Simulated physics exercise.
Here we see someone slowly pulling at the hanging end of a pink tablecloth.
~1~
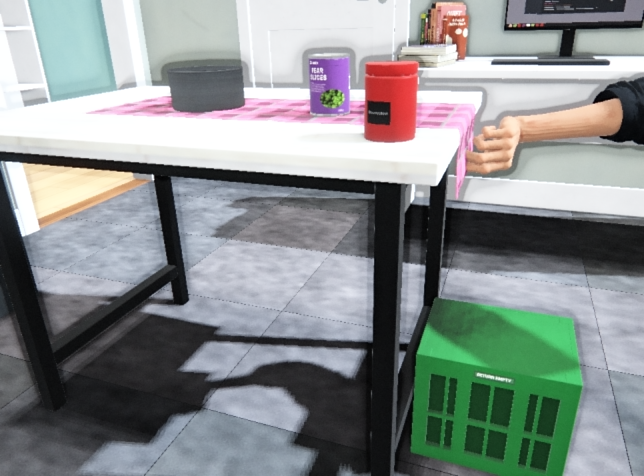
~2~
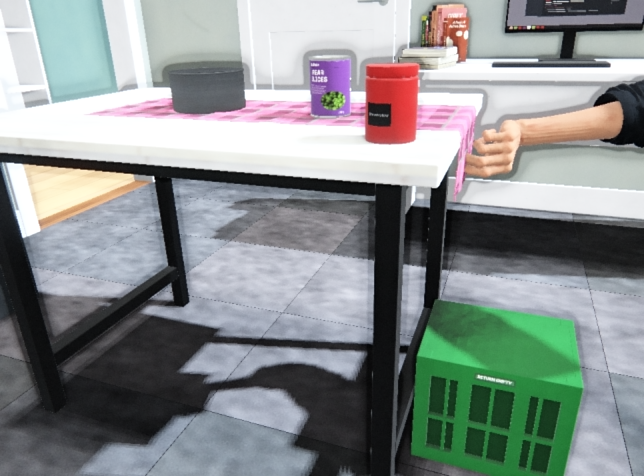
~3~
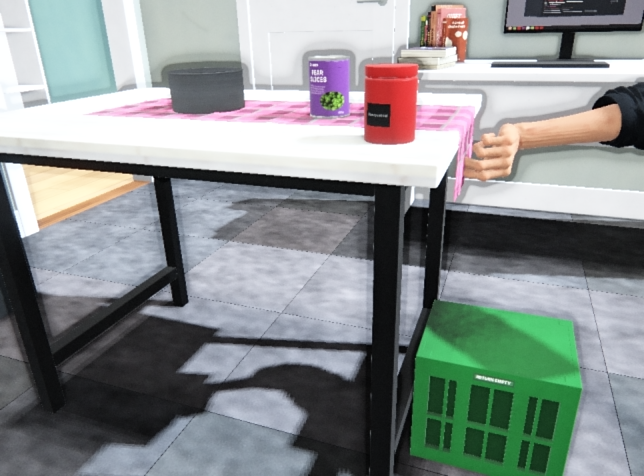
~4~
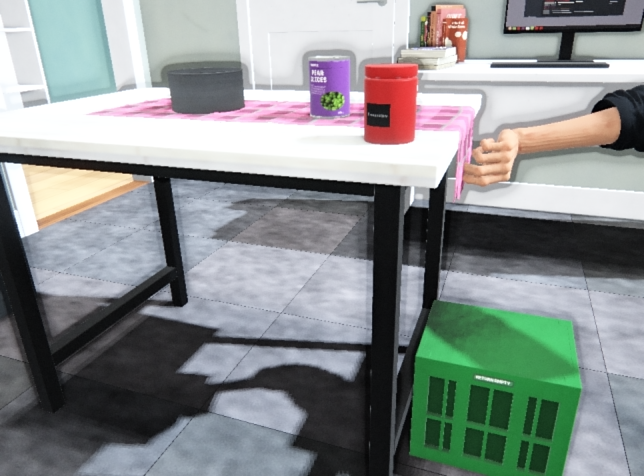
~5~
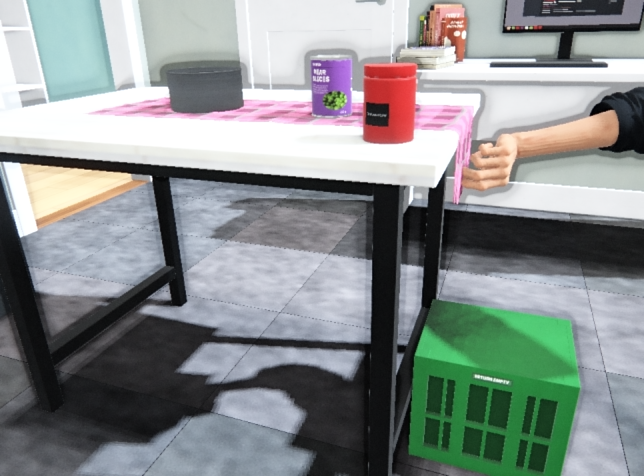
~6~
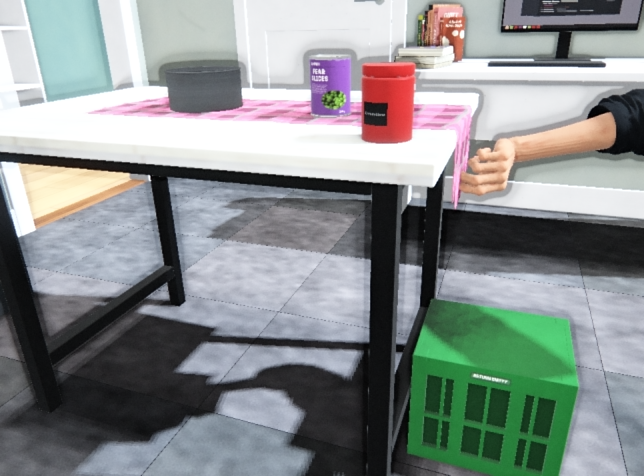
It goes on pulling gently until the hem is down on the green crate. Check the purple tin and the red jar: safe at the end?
Purple tin no; red jar yes.
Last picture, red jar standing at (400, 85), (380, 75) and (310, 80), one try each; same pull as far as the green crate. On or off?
In the first case it is carried off; in the second case it holds its place on top; in the third case it is carried off.
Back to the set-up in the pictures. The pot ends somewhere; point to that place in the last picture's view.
Somewhere close to pixel (345, 91) in the last view.
Then, 1.46 s past the final frame, hem going down; tin carried along near (430, 88); jar still.
Then, 2.46 s past the final frame, hem on the crate; tin down below; jar still.
When it is over, hem on the crate; tin down below; jar still. The purple tin is carried off the end and the red jar stays on the table.
